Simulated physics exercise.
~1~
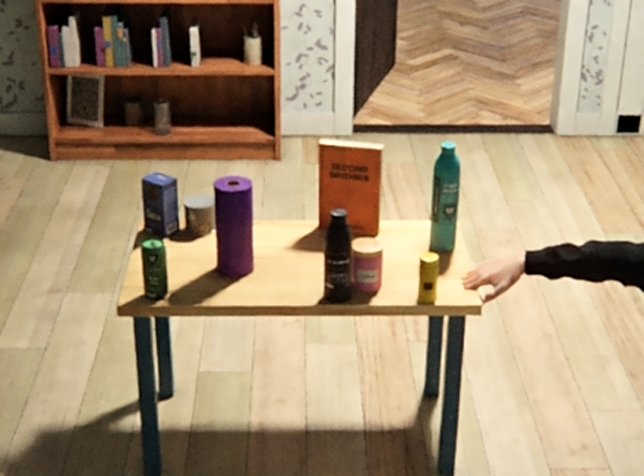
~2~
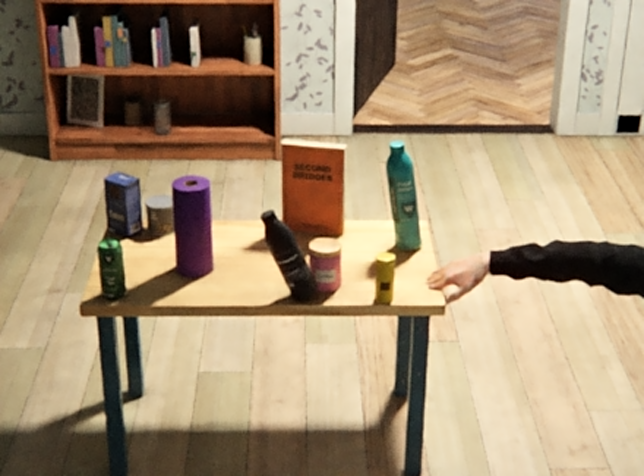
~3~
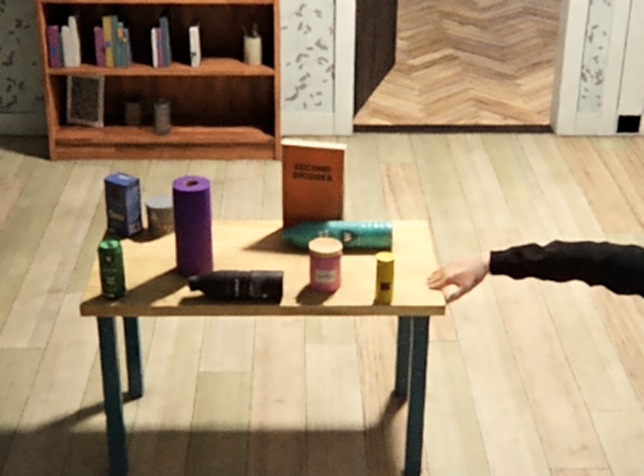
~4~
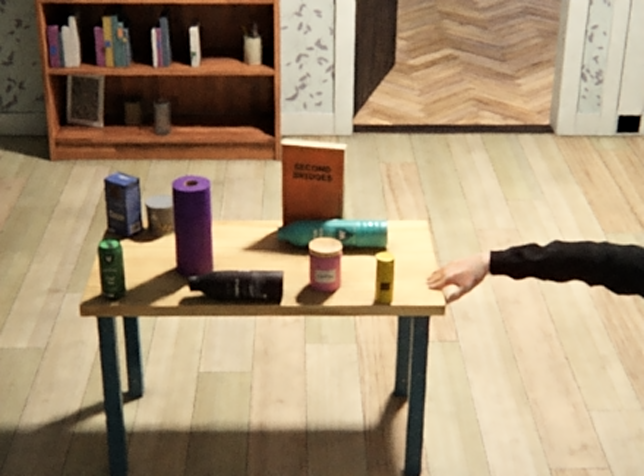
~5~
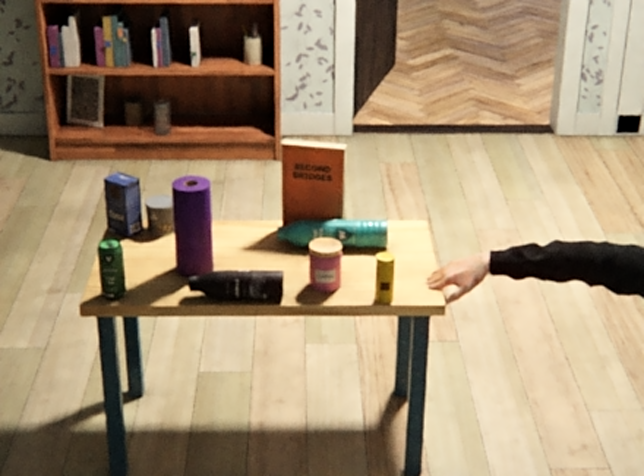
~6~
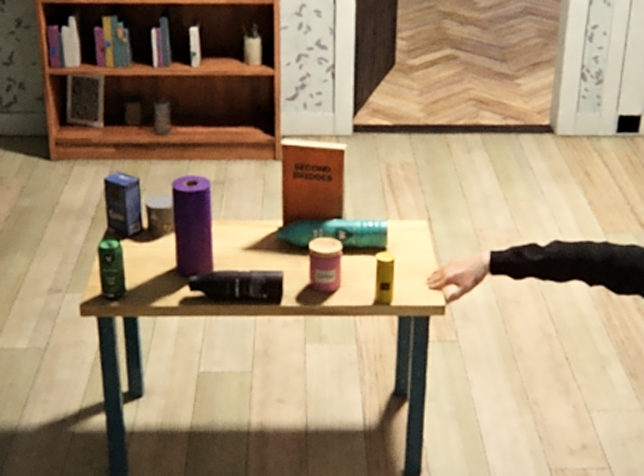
At the start, nine items, including bottles, a green can, a purple roll and an orange book, stand upright on a wooden side table while a dark-sleeved hand rests at its right edge. The table shifts a short way to the left, with the hand moving along beside it. As it does, the turquoise bottle and the black bottle lean over to the left. Both then topple onto their sides on the tabletop, and the turquoise one settles slightly farther left. At the end, the two bottles lie still on the table, and everything else remains standing.
